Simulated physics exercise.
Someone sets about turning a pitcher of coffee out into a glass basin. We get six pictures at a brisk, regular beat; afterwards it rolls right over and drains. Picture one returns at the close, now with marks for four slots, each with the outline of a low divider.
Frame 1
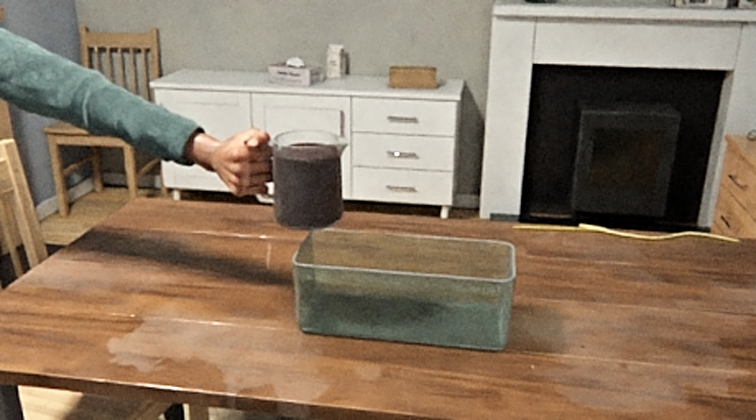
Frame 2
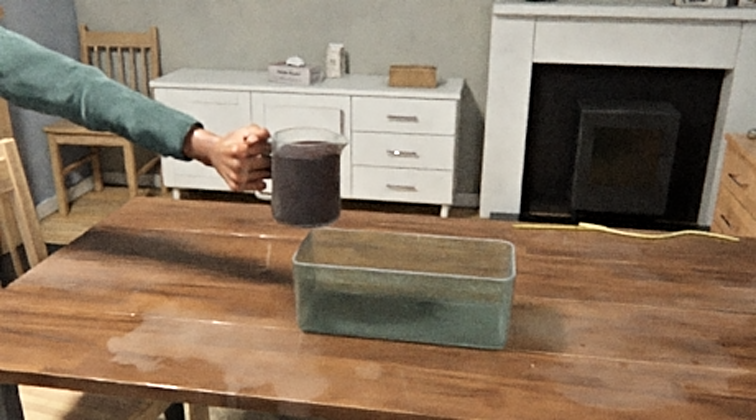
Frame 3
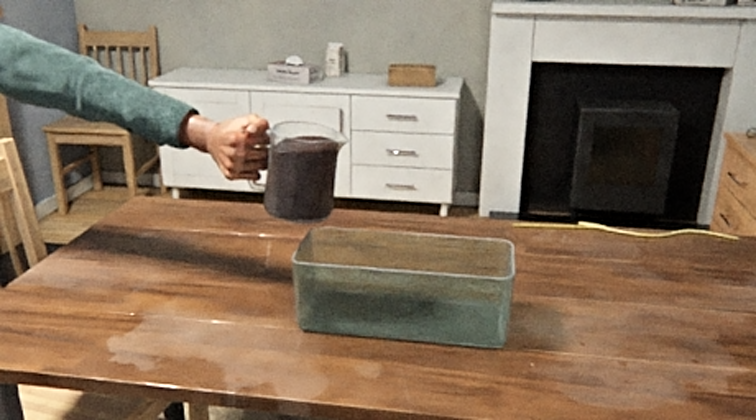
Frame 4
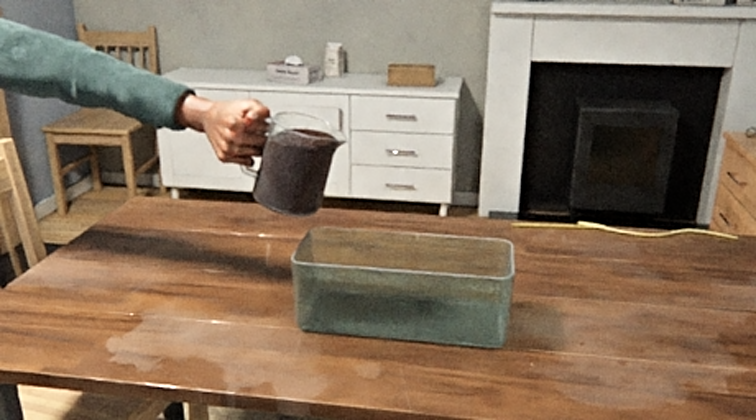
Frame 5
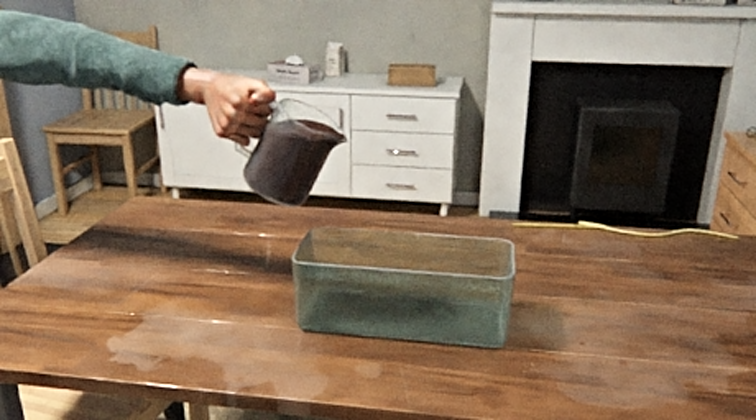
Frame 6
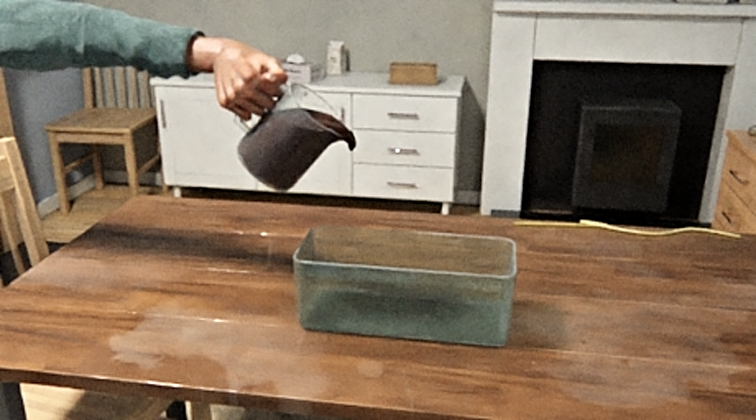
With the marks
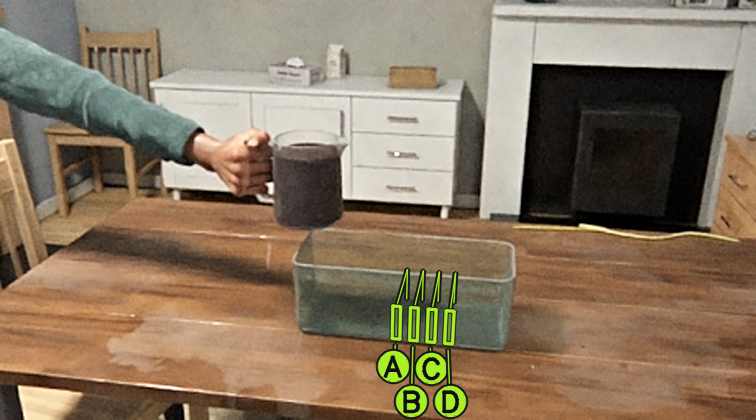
At a wooden table, a hand tilts a pitcher until dark liquid crosses its lip.
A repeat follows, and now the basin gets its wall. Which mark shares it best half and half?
The best place is C.
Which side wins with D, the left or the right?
The left side.
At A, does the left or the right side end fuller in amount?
More ends on the right.
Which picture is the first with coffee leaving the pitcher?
Picture 6.
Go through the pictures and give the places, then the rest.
The first frame shows upright, lip at (348, 143); basin from (298, 328) to (507, 347); nothing has left yet.
The second frame shows upright, lip at (348, 142); nothing has left yet.
The third frame shows tipped about 8°, lip at (347, 141); nothing has left yet.
The fourth frame shows tipped about 16°, lip at (346, 141); nothing has left yet.
The fifth frame shows tipped about 28°, lip at (346, 140); nothing has left yet.
The sixth frame shows tipped about 42°, lip at (347, 139); coffee is over the lip, down to (352, 148).
In lime, A at (395, 344); B at (412, 346); C at (430, 348); D at (448, 349).
With A, about 7 % ends left of the wall and 89 % right of it; 4 % is lost outside.
With B, about 17 % ends left of the wall and 77 % right of it; 5 % is lost outside.
With C, about 55 % ends left of the wall and 41 % right of it; 4 % is lost outside.
With D, about 82 % ends left of the wall and 10 % right of it; 8 % is lost outside.
